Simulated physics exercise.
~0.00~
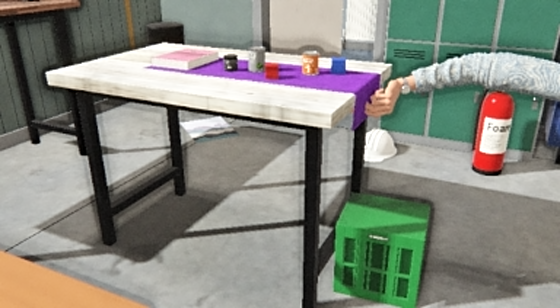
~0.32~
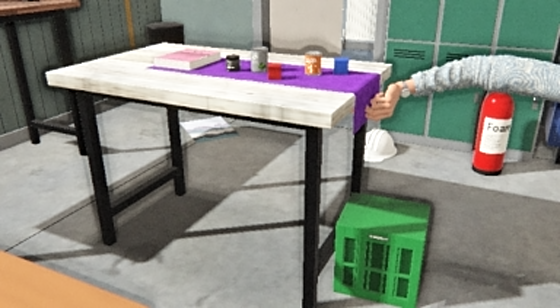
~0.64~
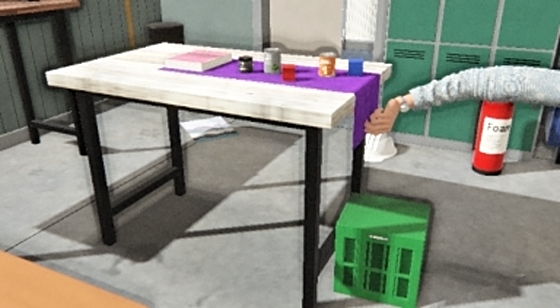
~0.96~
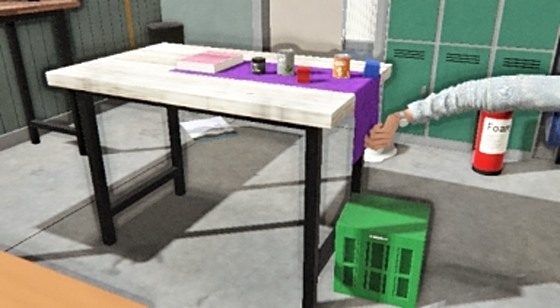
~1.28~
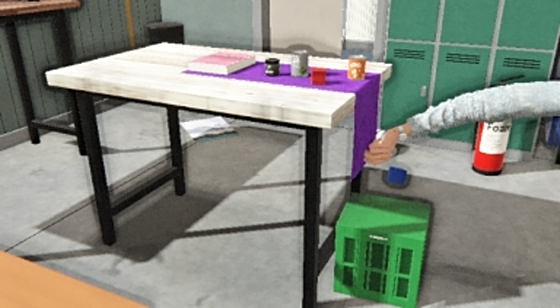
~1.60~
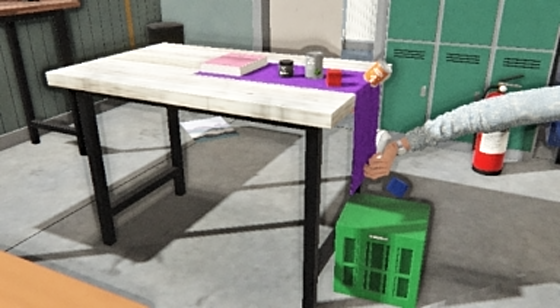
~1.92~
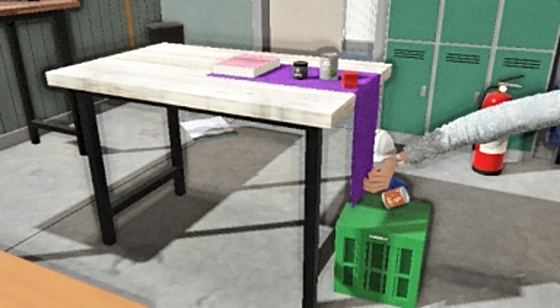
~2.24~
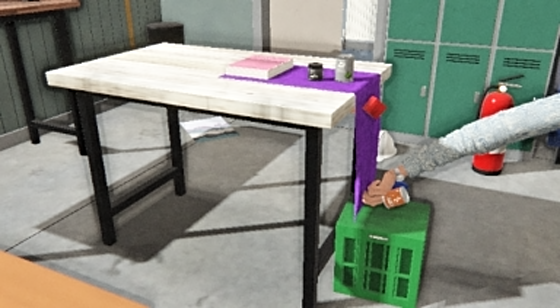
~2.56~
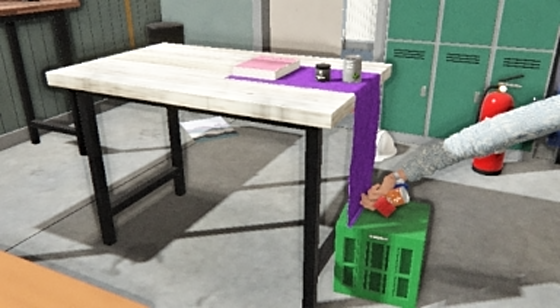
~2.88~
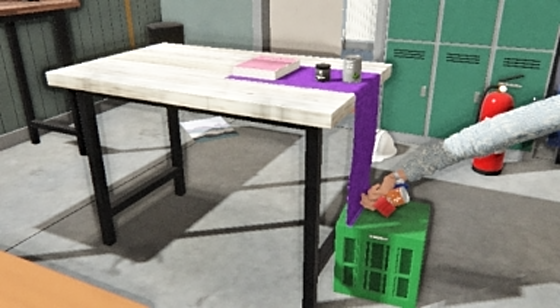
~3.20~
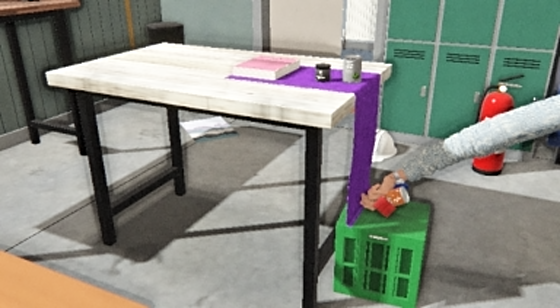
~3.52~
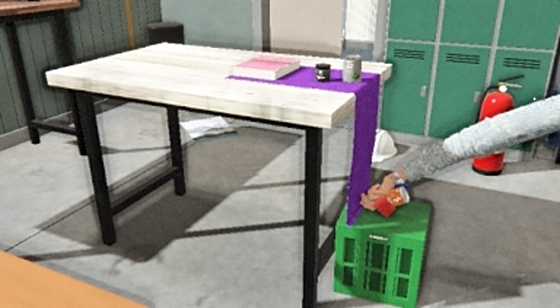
In a room with green lockers and a red fire extinguisher, a purple runner lies across a pale workbench, holding a pink book-like item and several small cans and blocks. A hand at the right end grips the cloth's edge and draws it down toward a green crate, carrying everything rightward. The blue cube drops off first, then the orange can tips over the edge and falls. The red cube tumbles after them. The hand stops with the hem at the crate, the three fallen things beside it, while the pink item, a dark container and the grey can remain on the bench.
